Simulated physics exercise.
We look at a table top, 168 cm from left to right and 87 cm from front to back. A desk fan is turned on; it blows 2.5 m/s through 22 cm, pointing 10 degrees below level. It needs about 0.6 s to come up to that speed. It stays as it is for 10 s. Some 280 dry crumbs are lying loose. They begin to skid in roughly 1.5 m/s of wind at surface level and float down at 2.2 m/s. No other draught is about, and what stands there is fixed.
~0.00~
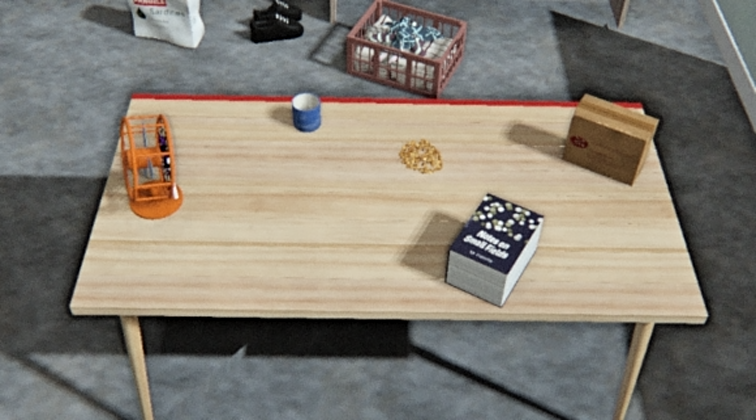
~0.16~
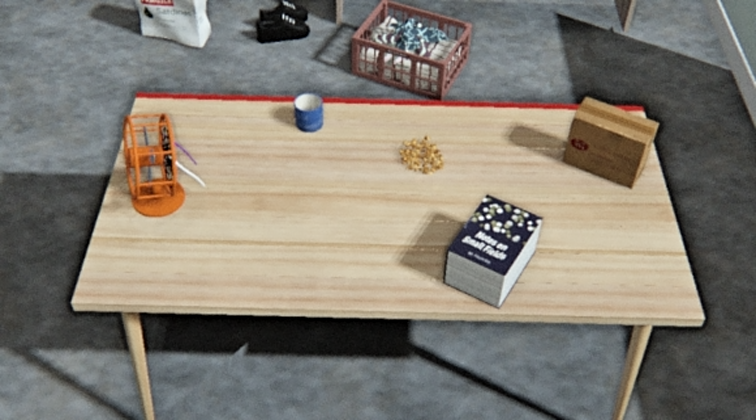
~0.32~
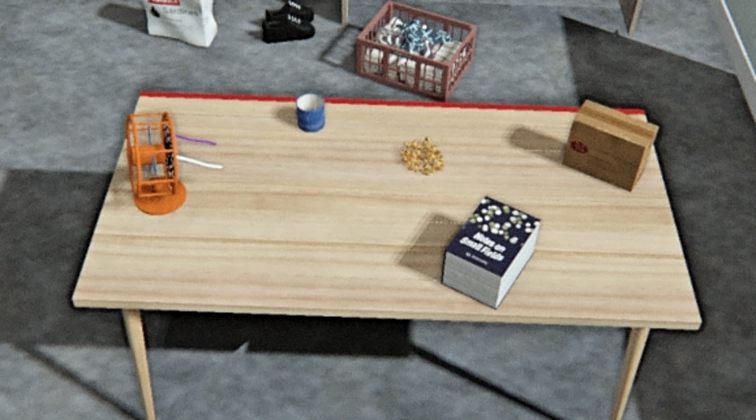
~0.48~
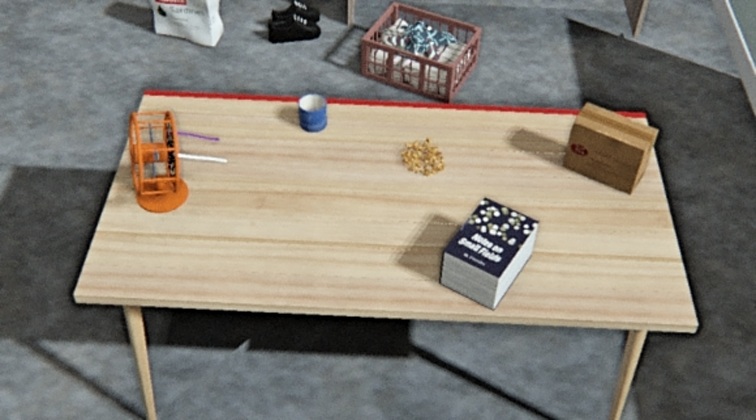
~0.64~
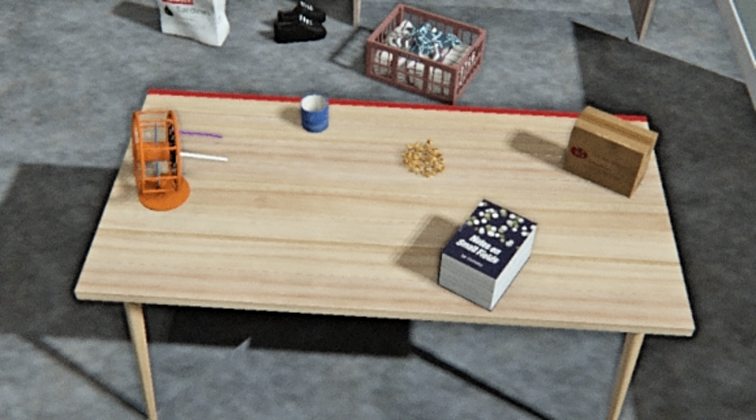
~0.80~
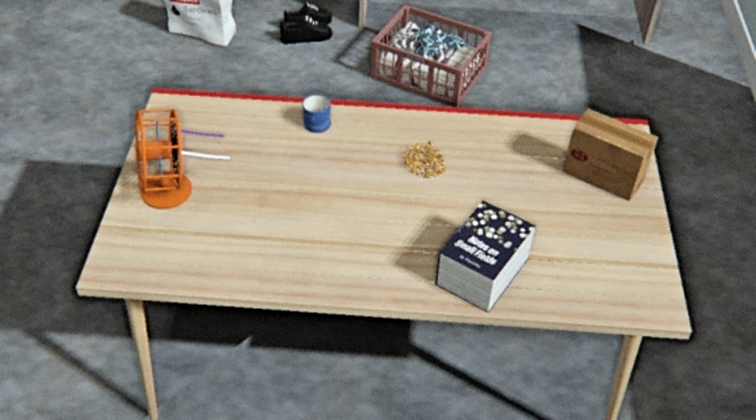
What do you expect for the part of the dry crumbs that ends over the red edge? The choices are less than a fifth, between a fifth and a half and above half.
By then from a fifth to a half are over the red edge.
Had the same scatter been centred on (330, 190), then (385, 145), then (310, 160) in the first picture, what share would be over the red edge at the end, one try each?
In turn about 1 %, 80 %, 90 %.
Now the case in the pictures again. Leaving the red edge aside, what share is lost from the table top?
Near 20 %.
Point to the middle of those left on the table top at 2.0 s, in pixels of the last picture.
Near (571, 160).
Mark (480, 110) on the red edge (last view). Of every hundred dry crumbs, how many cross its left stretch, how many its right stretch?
Some 0 % left, 40 % right.
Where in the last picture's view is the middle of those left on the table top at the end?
Near (572, 160).
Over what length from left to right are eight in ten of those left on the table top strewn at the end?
About 10 cm.
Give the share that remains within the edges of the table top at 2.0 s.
Some 60 per cent.
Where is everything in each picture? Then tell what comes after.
In the first picture, the middle of the dry crumbs is near (420, 155), none has stirred yet and the mouth of the desk fan is at (147, 158).
In the second picture, the middle of the dry crumbs is near (420, 157), none has stirred yet and the red edge is centred on (390, 100).
In the third picture, the middle of the dry crumbs is near (421, 158), none has stirred yet, the top of a mug is at (310, 102) and the top of a book is at (494, 235).
In the fourth picture, the middle of the dry crumbs is near (422, 159) and none has stirred yet.
In the fifth picture, the middle of the dry crumbs is near (422, 160) and none has stirred yet.
In the sixth picture, the middle of the dry crumbs is near (423, 161) and none has stirred yet.
After 2.0 s, 29 % are over the red edge; the middle of those still in play is near (571, 161); 35 % have settled or left.
After 3.2 s, 36 % are over the red edge; the middle of those still in play is near (572, 160); 70 % have settled or left.
After 5.5 s, 37 % are over the red edge; the middle of those still in play is near (572, 160); 77 % have settled or left.
After 10.0 s, at the end, 38 % are over the red edge; the middle of those still in play is near (572, 160).
